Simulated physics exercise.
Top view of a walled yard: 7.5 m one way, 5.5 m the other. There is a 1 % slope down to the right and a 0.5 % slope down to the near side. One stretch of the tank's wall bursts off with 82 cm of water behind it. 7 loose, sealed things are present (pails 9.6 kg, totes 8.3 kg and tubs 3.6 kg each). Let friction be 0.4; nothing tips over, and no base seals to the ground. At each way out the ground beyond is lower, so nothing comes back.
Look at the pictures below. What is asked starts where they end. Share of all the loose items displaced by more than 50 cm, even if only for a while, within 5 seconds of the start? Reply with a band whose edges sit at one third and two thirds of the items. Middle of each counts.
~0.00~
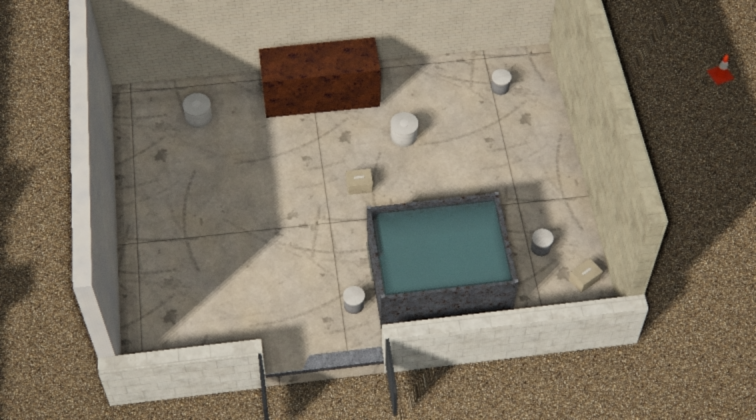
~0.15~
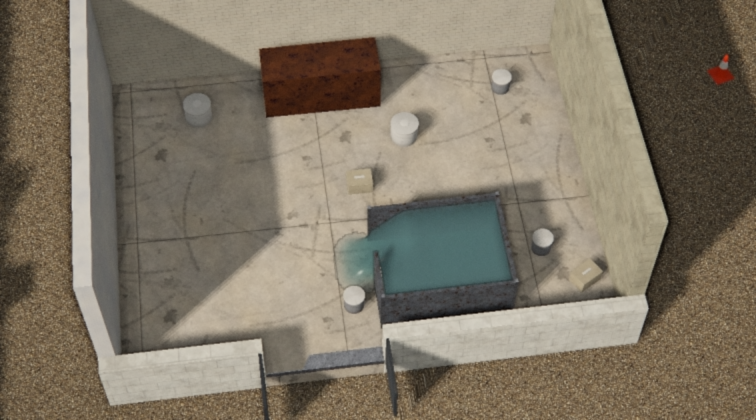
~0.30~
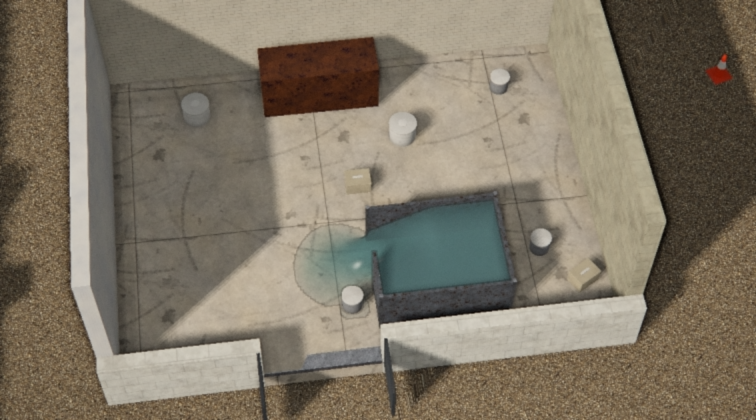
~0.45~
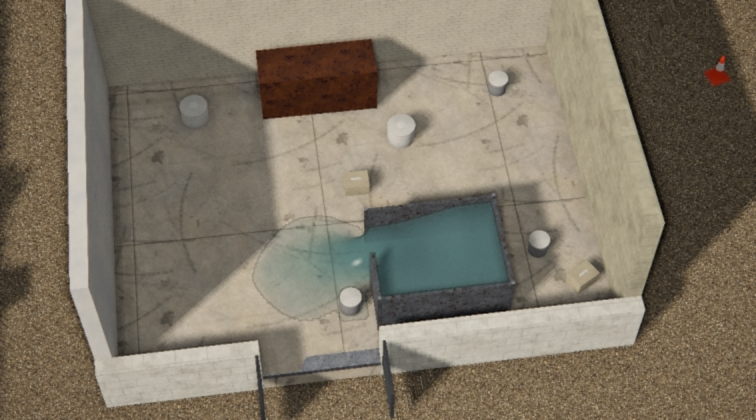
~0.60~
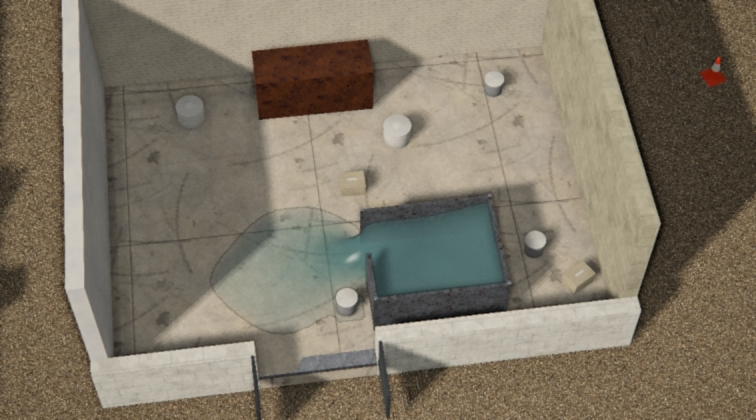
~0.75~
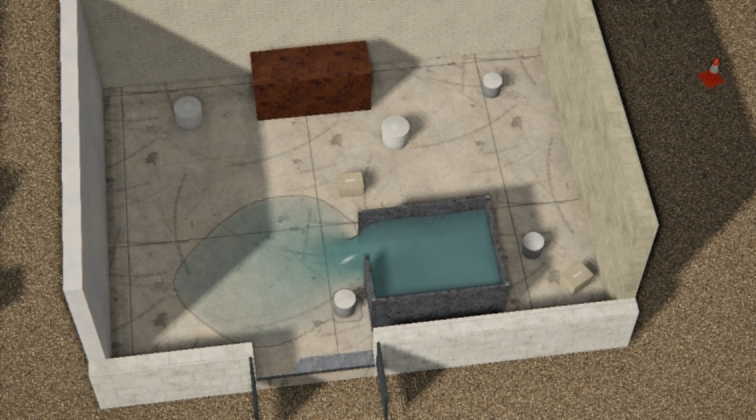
Band: Under one third.
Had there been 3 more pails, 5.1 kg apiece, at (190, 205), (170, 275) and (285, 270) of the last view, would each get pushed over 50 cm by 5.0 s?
Order as listed: Beyond half a metre / beyond half a metre / beyond half a metre.
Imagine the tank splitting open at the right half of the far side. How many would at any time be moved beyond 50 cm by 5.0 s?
4.
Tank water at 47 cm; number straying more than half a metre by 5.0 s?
Then 0.
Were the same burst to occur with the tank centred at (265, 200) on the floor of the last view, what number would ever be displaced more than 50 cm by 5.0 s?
Then the count would be 1.
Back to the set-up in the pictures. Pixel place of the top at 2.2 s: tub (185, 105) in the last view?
Look about (173, 83).
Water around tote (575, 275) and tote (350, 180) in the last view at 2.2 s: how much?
Around 0 cm and 0 cm.
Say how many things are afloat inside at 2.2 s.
I get 0.
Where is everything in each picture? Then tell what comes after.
The first frame shows a pail at (543, 238), on the bottom; a tote at (586, 272), on the bottom; 2.8 m2 under water; 0 of 7 have shifted.
The second frame shows a pail at (543, 237), on the bottom; a tote at (587, 271) rests on the ground; 3.3 m2 under water; 0 of 7 have shifted.
The third frame shows a pail at (541, 237), on the bottom; a tote at (585, 271) rests on the ground; water covers 4.1 m2; 0 of 7 have shifted.
The fourth frame shows a pail at (540, 239), on the bottom; a tote at (583, 273) rests on the ground; 5.2 m2 under water; 0 of 7 have shifted.
The fifth frame shows a pail at (536, 240), on the bottom; a tote at (579, 273) rests on the ground; 6.6 m2 under water; 0 of 7 have shifted.
The sixth frame shows a pail at (534, 241), on the bottom; a tote at (577, 275), on the bottom; water covers 8.3 m2; 0 of 7 have shifted.
After 1.1 s 0 of 7 are over 50 cm from their spots; 0 afloat.
After 2.2 s 1 of 7 are over 50 cm from their spots; 0 afloat.
After 3.5 s 0 of 7 are over 50 cm from their spots; 1 afloat.
After 5.0 s 1 of 7 are over 50 cm from their spots, and 1 have been at some point; 1 afloat.
